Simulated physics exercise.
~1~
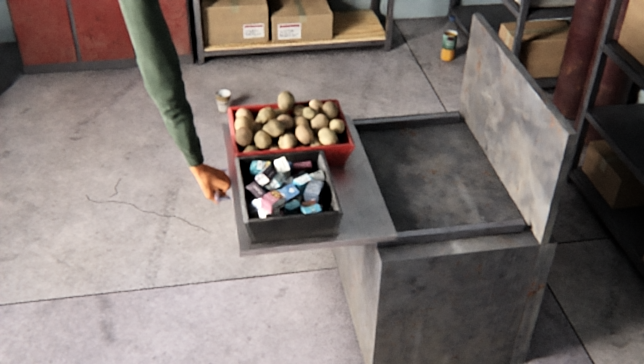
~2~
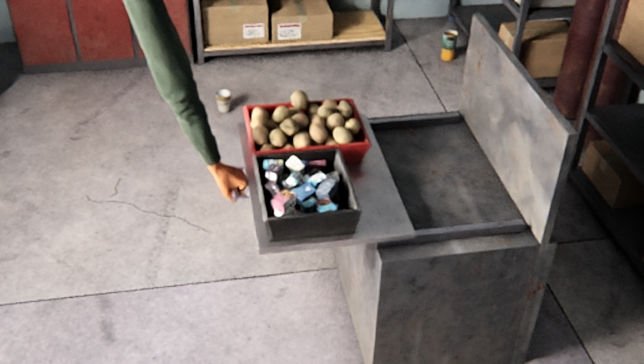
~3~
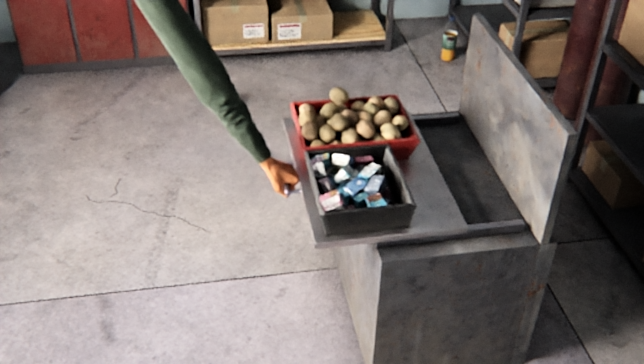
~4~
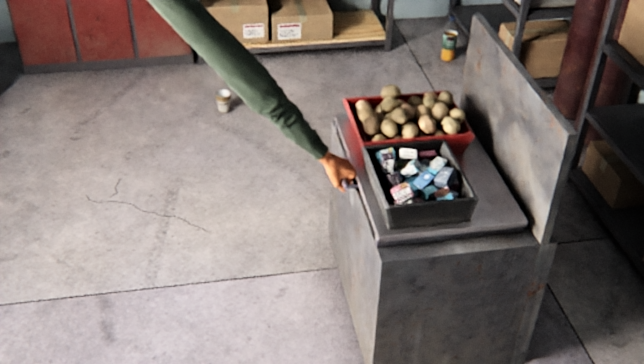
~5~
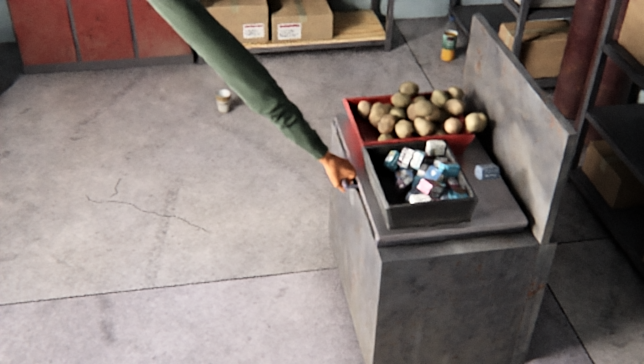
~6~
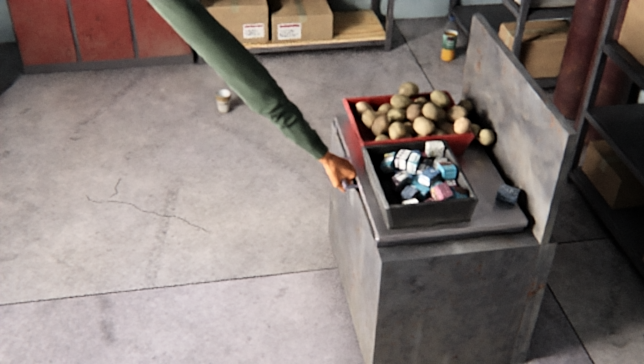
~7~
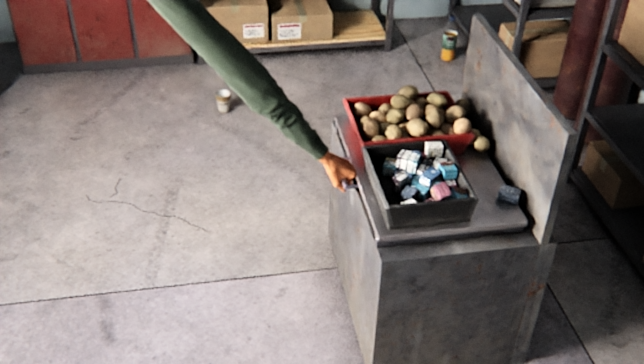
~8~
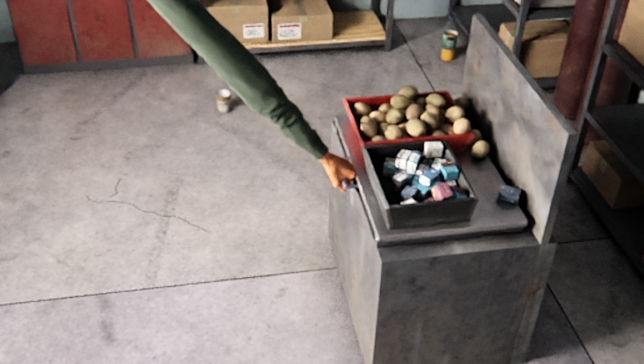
In a storeroom with a grey concrete floor, seen from above, cardboard boxes sit on shelving along the back near red panels. A green-sleeved arm grips the edge of a grey shelf holding a red tray of potatoes behind a black tray of small white, blue and pink cartons. The hand pushes the shelf rightward over a grey cabinet with a tall back panel until it stops. The contents then lurch to the right, and a carton and a few potatoes spill over the sides. The carton comes to rest by the panel, while most pieces stay in their trays.
